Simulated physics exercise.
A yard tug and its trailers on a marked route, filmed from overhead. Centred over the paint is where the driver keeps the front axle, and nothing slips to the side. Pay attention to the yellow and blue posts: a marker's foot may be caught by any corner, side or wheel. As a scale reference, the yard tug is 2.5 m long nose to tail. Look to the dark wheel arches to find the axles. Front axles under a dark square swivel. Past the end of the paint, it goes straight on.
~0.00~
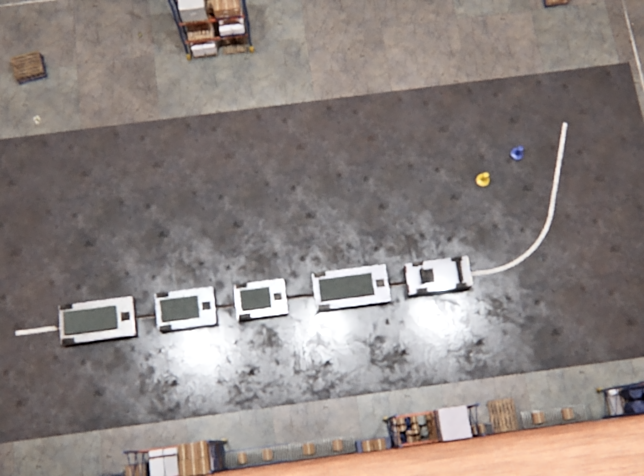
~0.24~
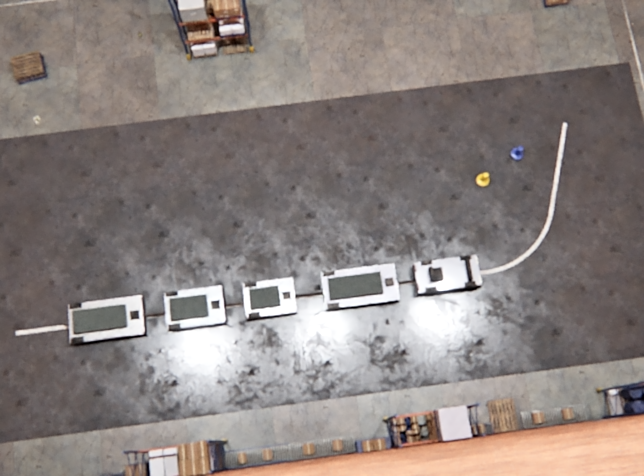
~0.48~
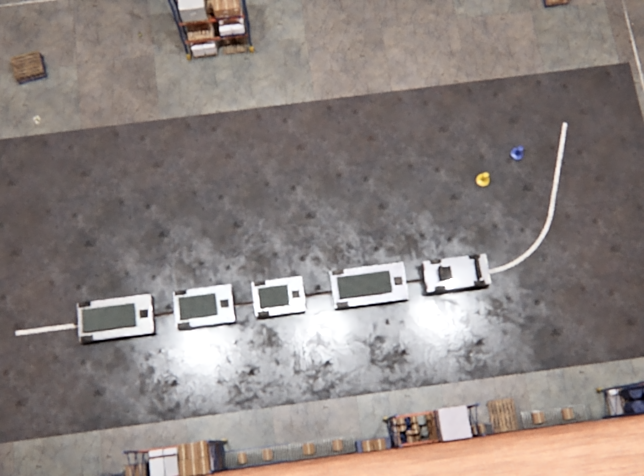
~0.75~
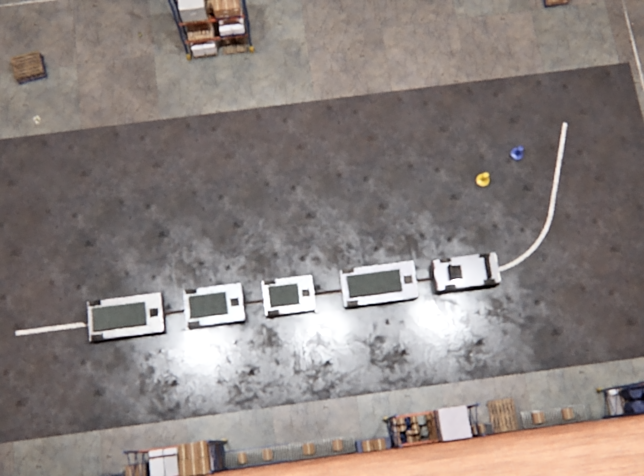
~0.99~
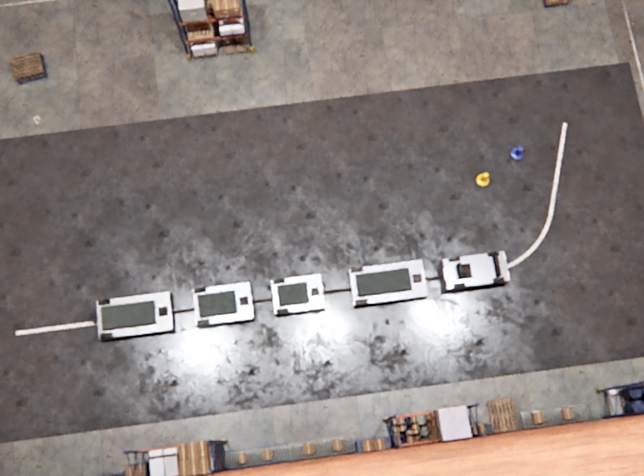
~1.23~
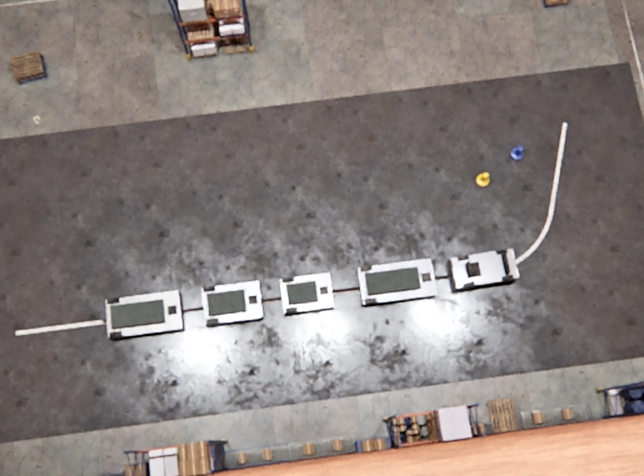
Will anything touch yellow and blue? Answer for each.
The yellow one escapes; the blue one gets knocked.
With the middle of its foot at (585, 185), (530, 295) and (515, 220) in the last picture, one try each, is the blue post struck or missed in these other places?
The first place gets no contact, the second no contact, the third a hit.
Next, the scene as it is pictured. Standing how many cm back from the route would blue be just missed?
Blue: 15.
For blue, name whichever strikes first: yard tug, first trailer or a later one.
Blue gets touched first by a following trailer.
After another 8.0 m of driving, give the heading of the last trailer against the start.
Measured against where it started, the last trailer sits at some 0°.
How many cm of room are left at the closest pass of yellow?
For yellow, it's 50.
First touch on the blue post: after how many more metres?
Roughly 18.5 metres more.
By 13.7 s, the last axle is at (517, 196) of the last picture, 155 cm off the line; yellow has been passed with 50 cm to spare.
By 13.8 s, the last axle is at (519, 193) of the last picture, 150 cm off the line; the fourth trailer has hit blue.
By 17.4 s, the last axle is at (568, 81) of the last picture, 30 cm off the line; 1 of 2 struck in all.
